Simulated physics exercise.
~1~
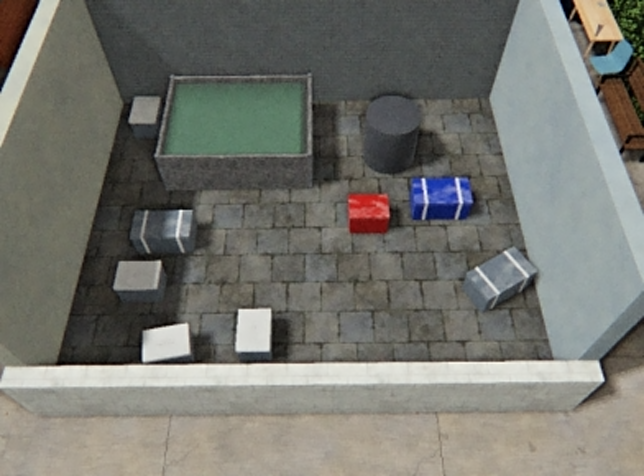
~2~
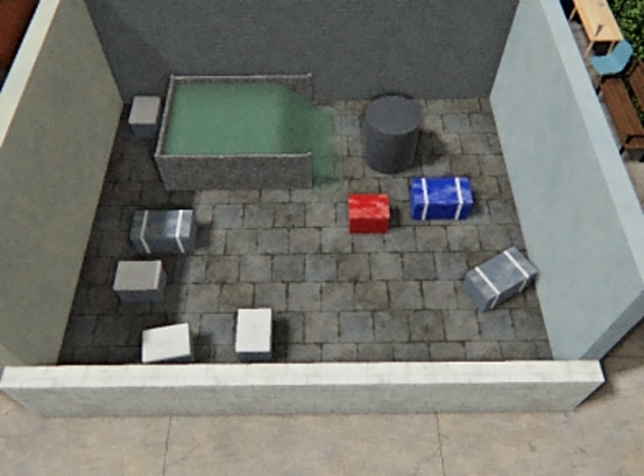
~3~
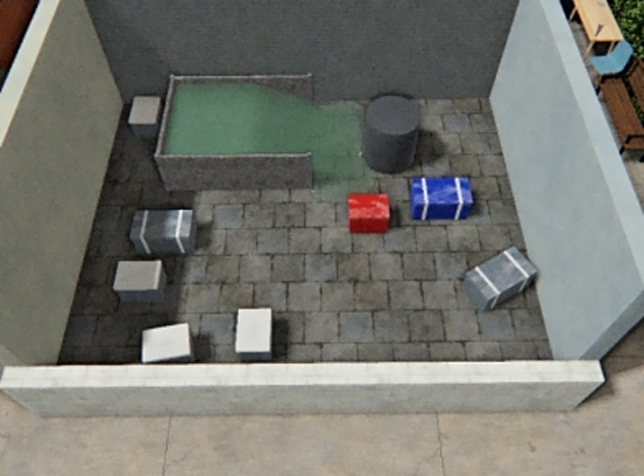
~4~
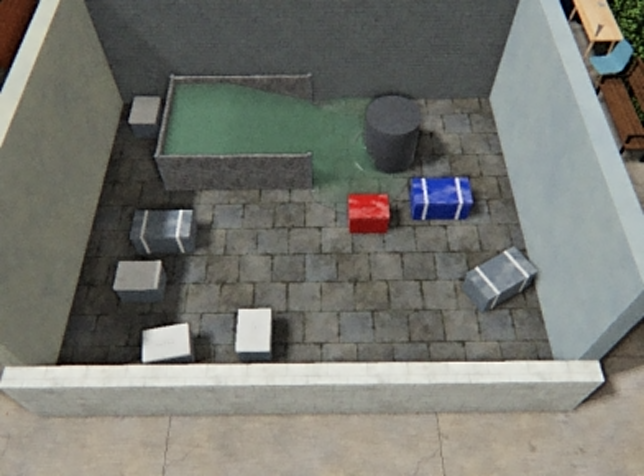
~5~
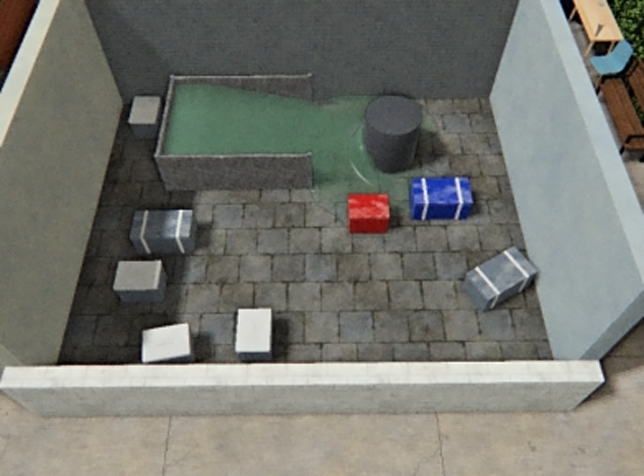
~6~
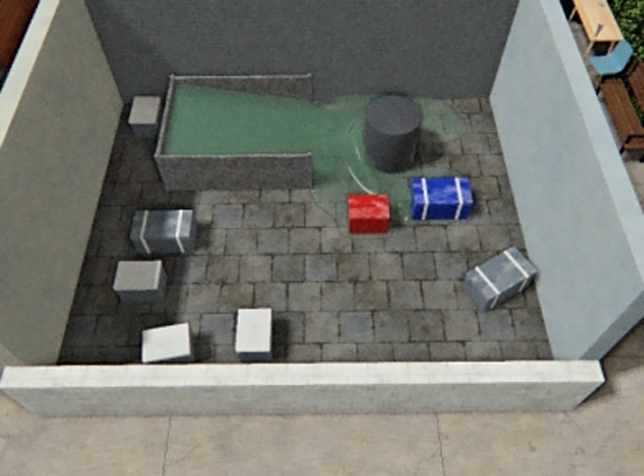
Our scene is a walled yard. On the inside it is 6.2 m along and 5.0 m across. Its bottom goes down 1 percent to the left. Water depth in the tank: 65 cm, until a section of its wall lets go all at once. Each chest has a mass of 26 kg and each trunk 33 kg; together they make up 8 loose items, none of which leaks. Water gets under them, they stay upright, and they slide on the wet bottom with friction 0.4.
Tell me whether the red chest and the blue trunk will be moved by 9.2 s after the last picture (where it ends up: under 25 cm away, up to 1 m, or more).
Looks like the red chest gets swept well away, and the blue trunk gets swept well away.
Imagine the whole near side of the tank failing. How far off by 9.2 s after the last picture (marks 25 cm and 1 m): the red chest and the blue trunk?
Under that change the red chest would sit tight and the blue trunk would drift slightly.
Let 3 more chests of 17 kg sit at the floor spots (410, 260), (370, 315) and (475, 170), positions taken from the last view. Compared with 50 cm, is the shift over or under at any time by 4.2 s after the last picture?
Respectively: Greater, greater, greater.
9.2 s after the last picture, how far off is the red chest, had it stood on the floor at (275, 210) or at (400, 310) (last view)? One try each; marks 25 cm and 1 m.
Nearly still; swept far.
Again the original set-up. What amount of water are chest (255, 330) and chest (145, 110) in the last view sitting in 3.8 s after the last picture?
Roughly 9 and 3 cm.
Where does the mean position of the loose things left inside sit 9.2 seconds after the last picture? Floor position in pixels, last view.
About (151, 245).
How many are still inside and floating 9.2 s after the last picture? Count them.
Answer: 7.
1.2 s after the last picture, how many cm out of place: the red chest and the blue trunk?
Shifts: Around 80 and 80 cm.
Then, 1.2 s after the last picture the red chest is near (359, 257), 0.9 m from its start, aground; the blue trunk is near (495, 204), 0.7 m from its start, aground; 0 afloat.
Then, 3.8 s after the last picture the red chest is near (317, 298), 1.6 m from its start, aground; the blue trunk is near (422, 329), 2.2 m from its start, afloat; 2 afloat.
Then, 6.2 s after the last picture the red chest is near (152, 326), 3.3 m from its start, aground; the blue trunk is near (209, 332), 3.8 m from its start, afloat; 2 afloat.
Then, 9.2 s after the last picture the red chest is near (84, 294), 3.9 m from its start, afloat; the blue trunk is near (95, 334), 5.0 m from its start, afloat; 7 afloat.
